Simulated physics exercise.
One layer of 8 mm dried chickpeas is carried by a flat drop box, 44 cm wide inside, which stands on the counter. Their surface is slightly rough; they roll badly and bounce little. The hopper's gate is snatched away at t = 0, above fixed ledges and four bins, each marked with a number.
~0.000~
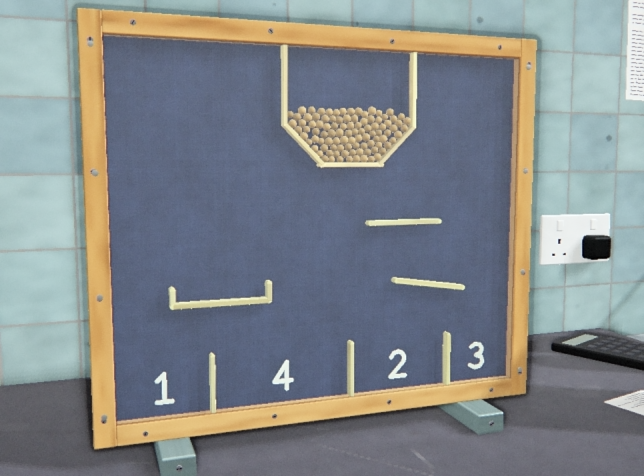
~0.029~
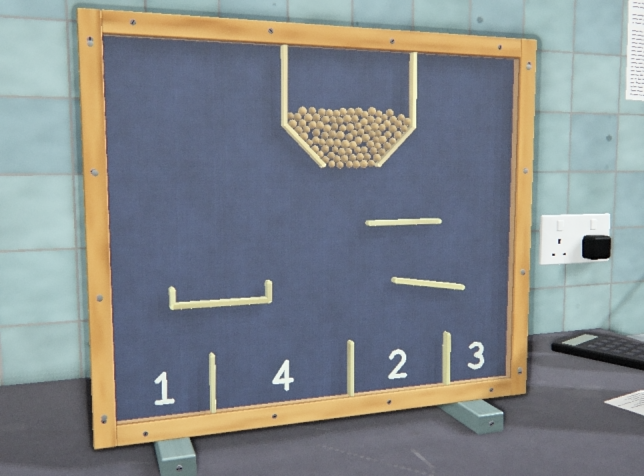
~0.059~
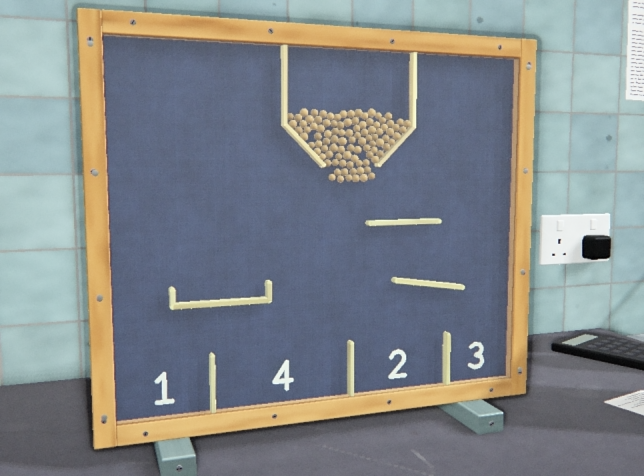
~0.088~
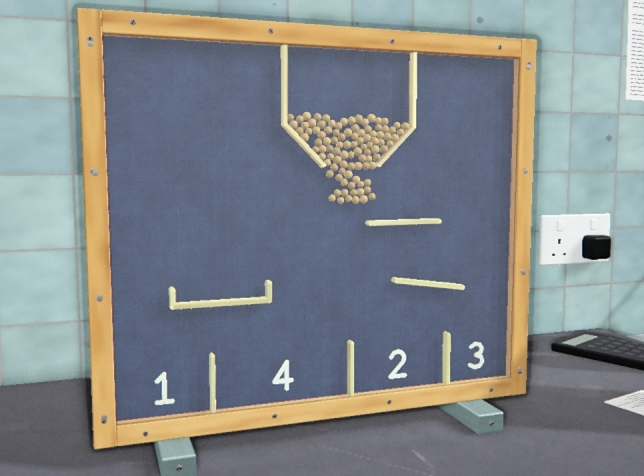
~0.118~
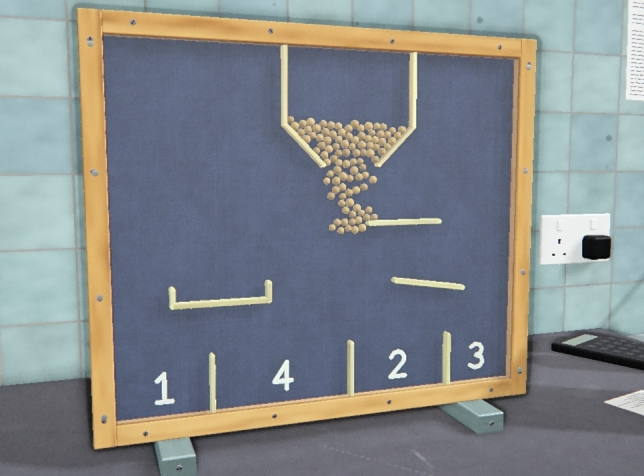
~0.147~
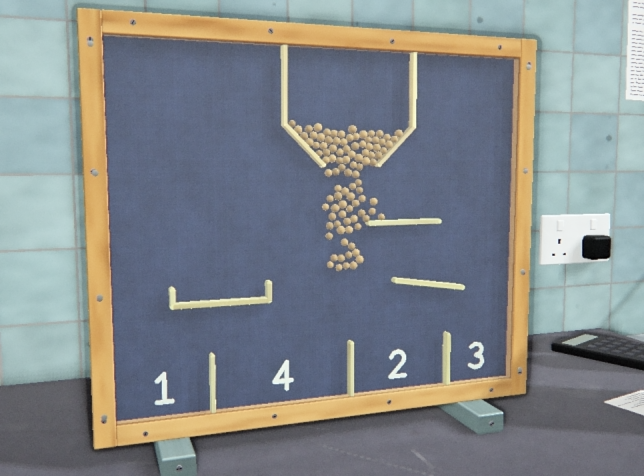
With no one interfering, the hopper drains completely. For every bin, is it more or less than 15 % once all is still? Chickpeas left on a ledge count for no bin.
Bin 1 less, bin 2 more, bin 3 less, bin 4 more than 15 %.
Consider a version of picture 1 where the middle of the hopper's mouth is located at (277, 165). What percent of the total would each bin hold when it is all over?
Bin 1 0, bin 2 0, bin 3 0, bin 4 70.
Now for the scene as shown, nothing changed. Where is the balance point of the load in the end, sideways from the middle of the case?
Left side, about 1 cm off centre.
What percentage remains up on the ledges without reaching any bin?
I'd guess close to 5 in a hundred.
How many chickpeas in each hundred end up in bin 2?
It comes to about 25 percent.
After 0.34 s, 100 % have left the hopper; down in the bins, no. 2, 10 %, no. 4, 50 %.
After 0.55 s, 100 % have left the hopper; down in the bins, no. 2, 25 %, no. 4, 75 %.
Settled by 1.5 s, no. 1, 0 %, no. 2, 25 %, no. 3, 0 %, no. 4, 75 %, left higher up 5 %.
